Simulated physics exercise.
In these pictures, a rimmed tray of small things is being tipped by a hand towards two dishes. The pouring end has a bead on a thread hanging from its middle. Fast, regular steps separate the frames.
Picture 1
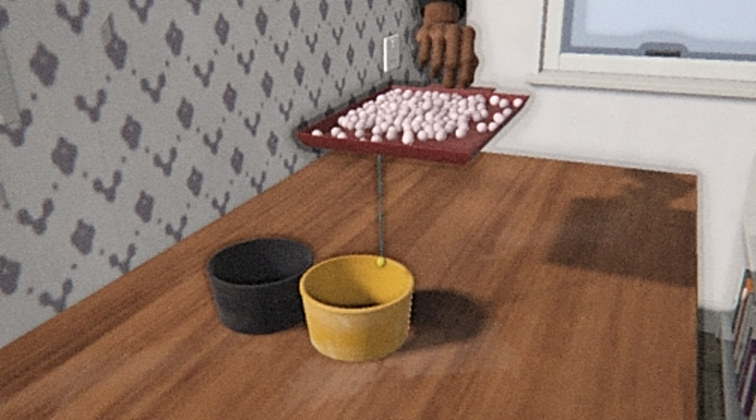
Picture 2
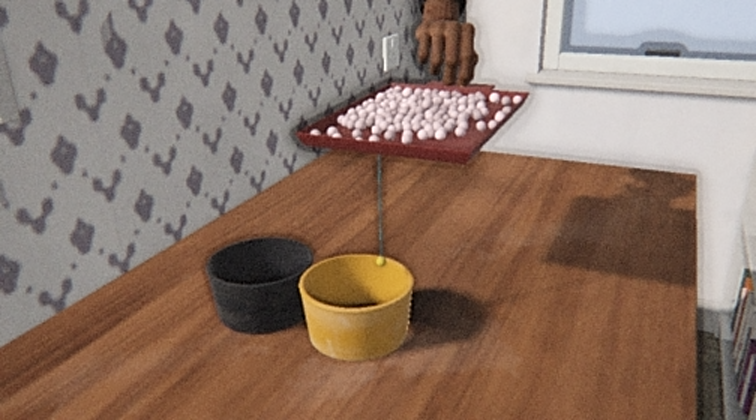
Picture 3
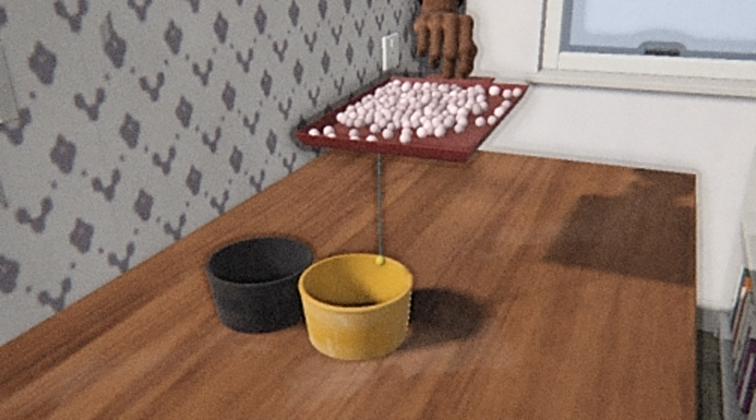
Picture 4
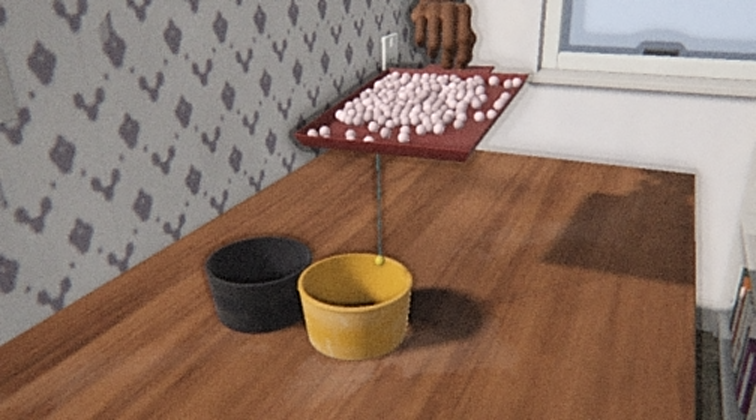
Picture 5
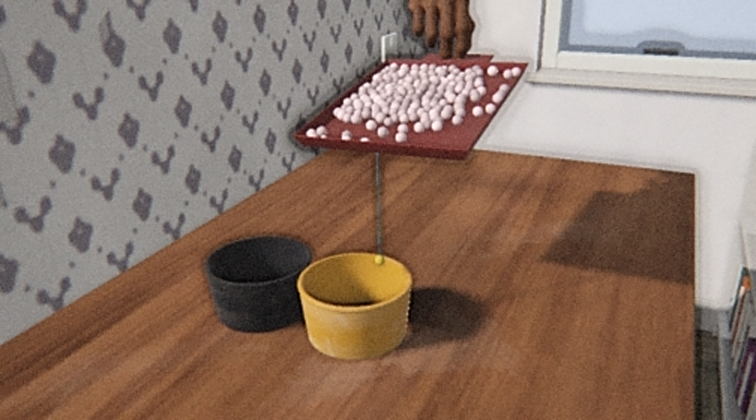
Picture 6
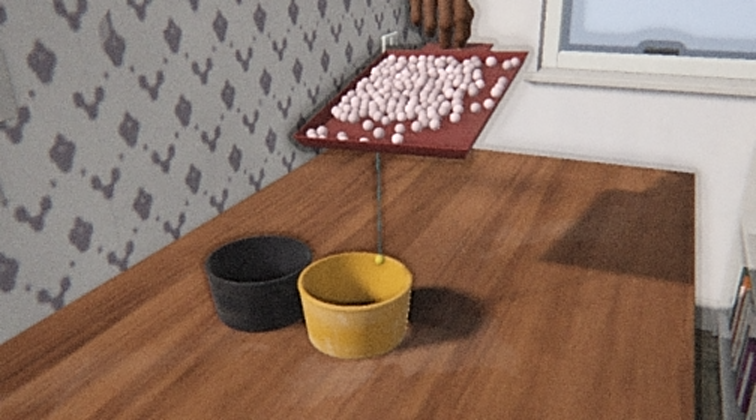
The clip shows a hand at the far edge of a dark red tray of small pale balls above a black dish and a yellow dish; the tray gradually tilts toward the viewer, and the balls shift slightly.
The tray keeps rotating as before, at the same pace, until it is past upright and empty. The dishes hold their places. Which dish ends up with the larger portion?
I'd say most of it lands in the right one, honestly.
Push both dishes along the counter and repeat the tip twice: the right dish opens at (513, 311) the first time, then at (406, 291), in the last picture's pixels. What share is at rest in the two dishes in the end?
40 per cent, then 90 per cent.
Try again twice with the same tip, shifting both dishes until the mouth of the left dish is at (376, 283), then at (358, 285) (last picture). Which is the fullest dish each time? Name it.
Results - the dish on the left side first, the dish on the left side second.
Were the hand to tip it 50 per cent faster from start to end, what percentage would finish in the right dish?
I'd expect close to 40 per cent.
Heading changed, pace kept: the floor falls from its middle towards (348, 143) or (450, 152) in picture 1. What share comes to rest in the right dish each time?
The first try gives close to 40 per cent, the second close to 0 per cent.
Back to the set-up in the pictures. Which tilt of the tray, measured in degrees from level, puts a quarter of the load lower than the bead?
About 50 degrees.
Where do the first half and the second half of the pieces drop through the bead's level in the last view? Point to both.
About (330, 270), and after that about (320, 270).
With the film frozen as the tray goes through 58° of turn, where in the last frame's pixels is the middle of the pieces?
I'd mark it close to (345, 174).
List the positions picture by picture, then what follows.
Corners of the pouring end at (304, 132) and (466, 150), level; middle of the load at (416, 112), sugar pearls; left dish at (232, 305); right dish at (332, 330); bead on its thread at (382, 262), in the first frame.
Corners of the pouring end at (304, 132) and (466, 150), level; middle of the load at (415, 110), in the second frame.
Corners of the pouring end at (303, 132) and (465, 149), tipped barely, lowest at the left corner; middle of the load at (415, 106), a stray few on the move, in the third frame.
Corners of the pouring end at (302, 133) and (464, 148), tipped a little, lowest at the left corner; middle of the load at (413, 100), a small part on the move, in the fourth frame.
Corners of the pouring end at (301, 133) and (463, 147), tipped a little, lowest at the left corner; middle of the load at (412, 94), a small part on the move, in the fifth frame.
Corners of the pouring end at (301, 134) and (463, 146), tipped a little, lowest at the left corner; middle of the load at (410, 88), about two thirds on the move; left dish at (231, 303); right dish at (330, 328), in the sixth frame.
Soon, tray tipped steeply; about half on the tray; about a quarter in the right dish; a small part in the left dish; a small part outside both; about a quarter in the air.
A while on, tray tipped right over; about half in the right dish; about a quarter in the left dish; about a quarter outside both.
Towards the end, tray tipped past a quarter turn; about half in the right dish; about a quarter in the left dish; about a quarter outside both.
Finally, tray tipped past a quarter turn; about half in the right dish; about a quarter in the left dish; about a quarter outside both.
